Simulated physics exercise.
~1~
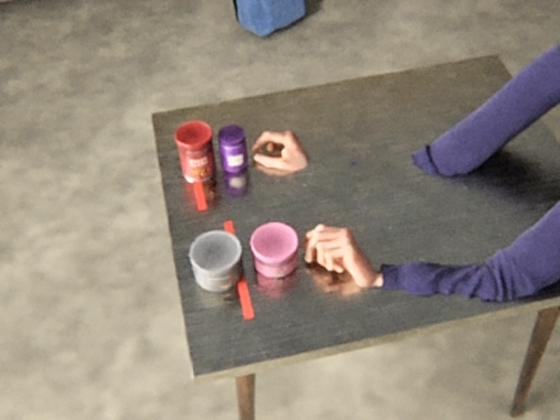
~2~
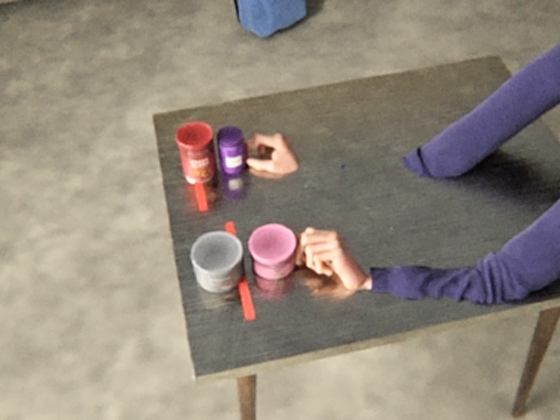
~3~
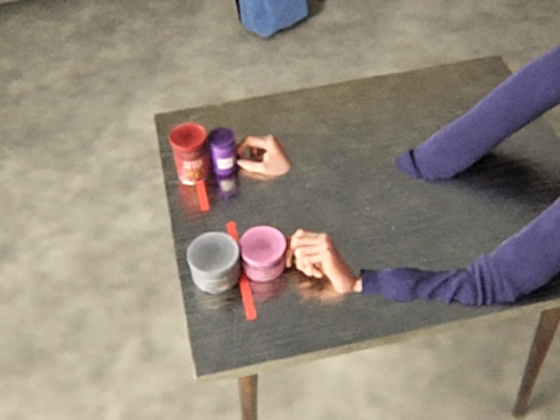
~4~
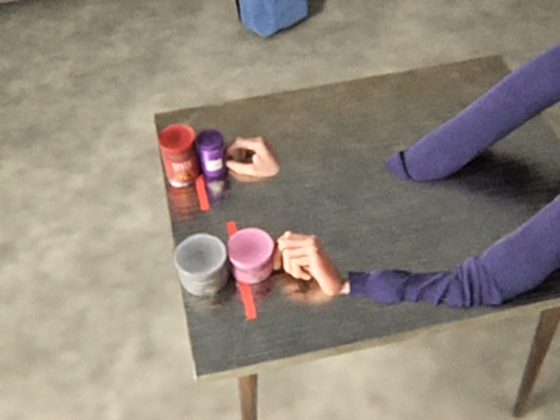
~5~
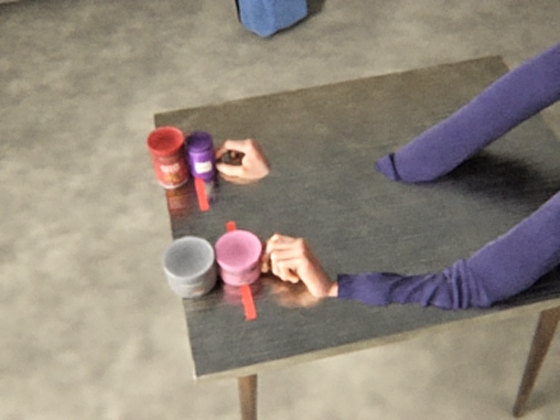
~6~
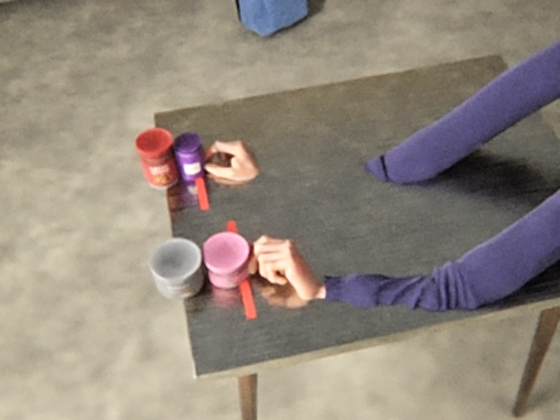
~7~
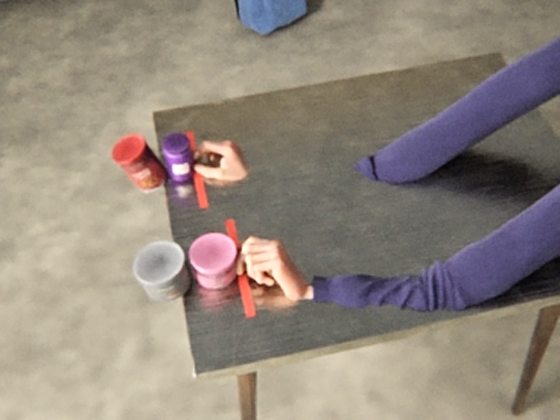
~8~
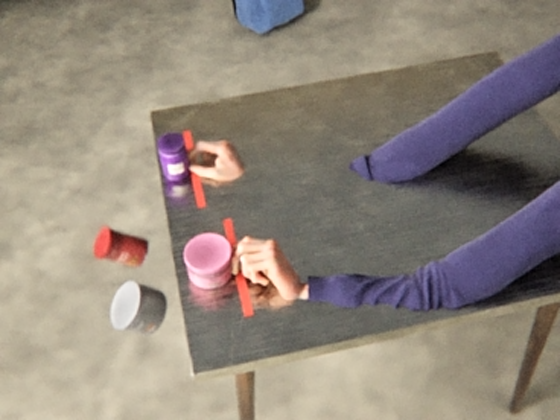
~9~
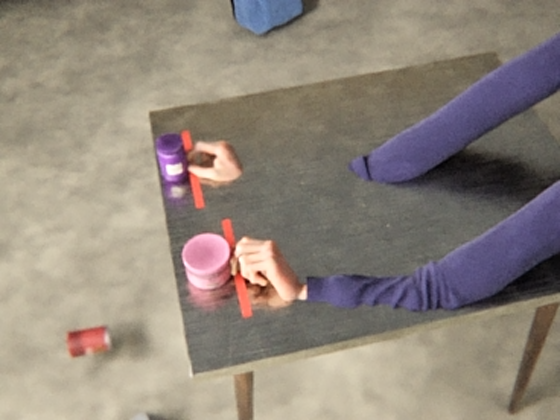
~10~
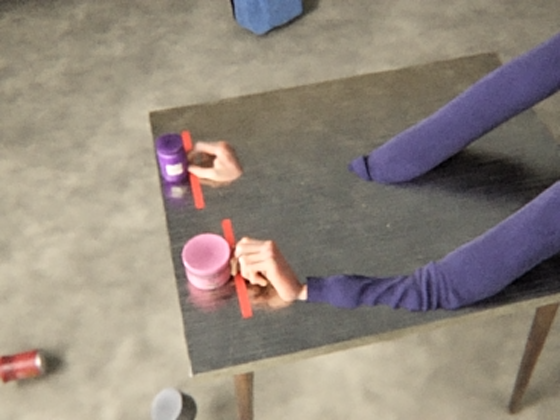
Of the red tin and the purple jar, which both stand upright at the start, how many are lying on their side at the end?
One of them is, the red tin, which lies on its side on the floor while the purple jar still stands on the table.
The clip opens on a dark table where two hands in purple sleeves rest behind two pairs of containers, a red tin beside a purple jar and a grey tub beside a pink one. The fingertips push the purple jar and pink tub left, and these shove the red tin and grey tub ahead of them across strips of red tape. At the left end, the red tin tips outward and the grey tub tilts too. Both drop to the floor as the hands stop. The purple jar and pink tub stay on the table, while the red tin lies on its side below.
